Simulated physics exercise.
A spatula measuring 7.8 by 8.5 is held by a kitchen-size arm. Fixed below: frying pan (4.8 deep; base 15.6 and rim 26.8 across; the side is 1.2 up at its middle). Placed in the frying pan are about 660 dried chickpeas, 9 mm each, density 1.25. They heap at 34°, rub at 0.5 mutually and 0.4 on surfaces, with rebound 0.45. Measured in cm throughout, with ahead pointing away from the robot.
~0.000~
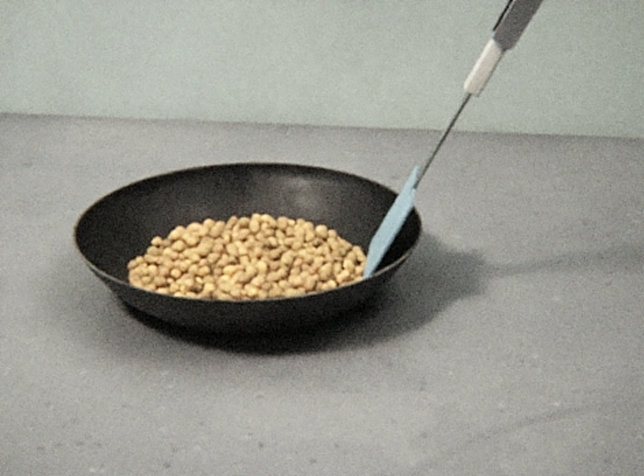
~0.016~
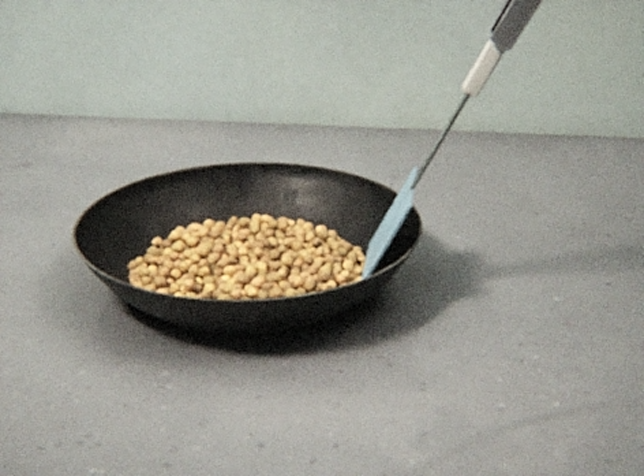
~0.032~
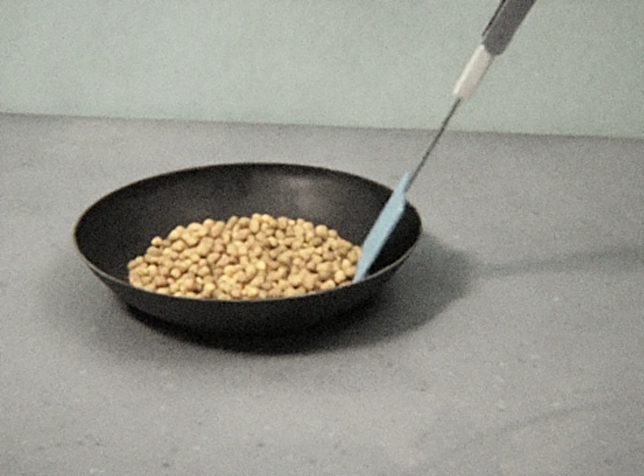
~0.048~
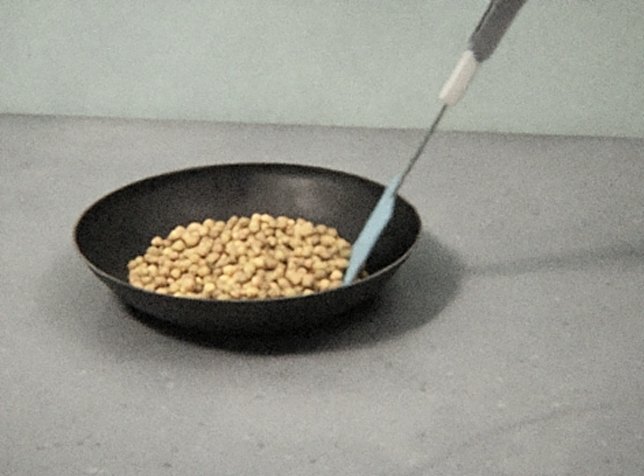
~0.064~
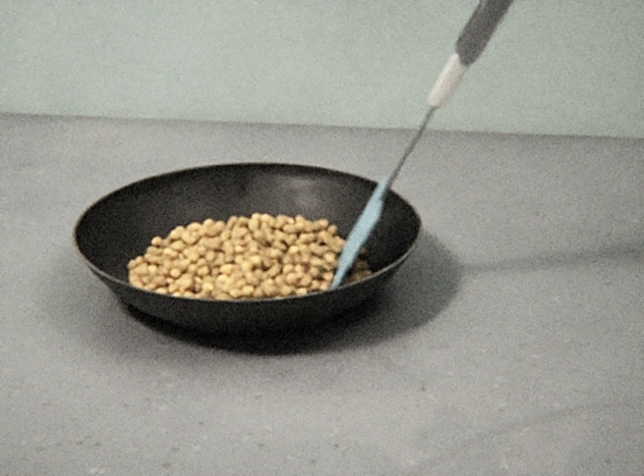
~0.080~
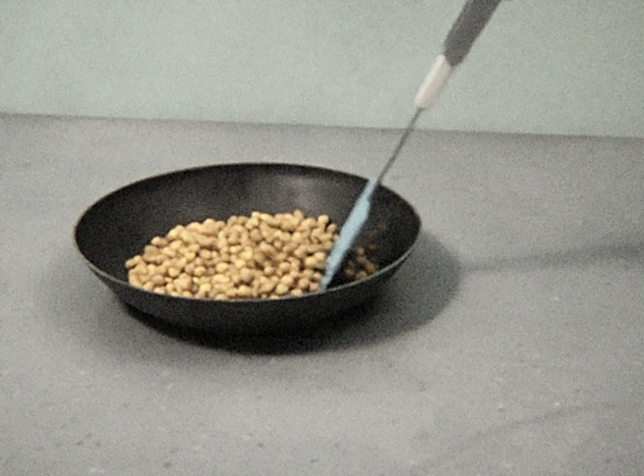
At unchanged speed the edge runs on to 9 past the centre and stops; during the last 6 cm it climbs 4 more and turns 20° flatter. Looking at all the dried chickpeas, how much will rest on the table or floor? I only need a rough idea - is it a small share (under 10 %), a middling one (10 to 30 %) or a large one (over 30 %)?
A small one, under 10 %.
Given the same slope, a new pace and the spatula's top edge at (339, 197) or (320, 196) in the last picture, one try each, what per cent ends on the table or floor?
Some 15 and 20 per cent.
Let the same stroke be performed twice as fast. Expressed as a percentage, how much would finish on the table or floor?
20 per cent, roughly.
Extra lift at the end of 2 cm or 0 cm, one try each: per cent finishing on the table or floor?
Result, in order: Approx. 5 % and 5 %.
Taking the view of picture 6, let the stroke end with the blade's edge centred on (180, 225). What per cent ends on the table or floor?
Roughly 0 per cent.
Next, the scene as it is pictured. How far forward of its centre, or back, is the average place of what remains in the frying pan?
It sits near 4.5 centimetres ahead of centre.
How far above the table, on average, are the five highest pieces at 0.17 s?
I'd put it close to 7 cm.
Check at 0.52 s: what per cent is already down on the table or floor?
5 %.
By 0.17 s, sloping 63°, highest piece 17 above the table; 661 in the frying pan, 1 on the blade or in flight.
By 0.27 s, sloping 56°, highest piece 22 above the table; 661 in the frying pan, 1 on the blade or in flight.
By 0.52 s, sloping 43°, highest piece 5 above the table; 631 in the frying pan, 31 on the table or floor.
By 1.57 s, sloping 43°, highest piece 4 above the table; 631 in the frying pan, 31 on the table or floor.
Final count, 631 in the frying pan, 31 on the table or floor. That is 5 % on the table or floor.
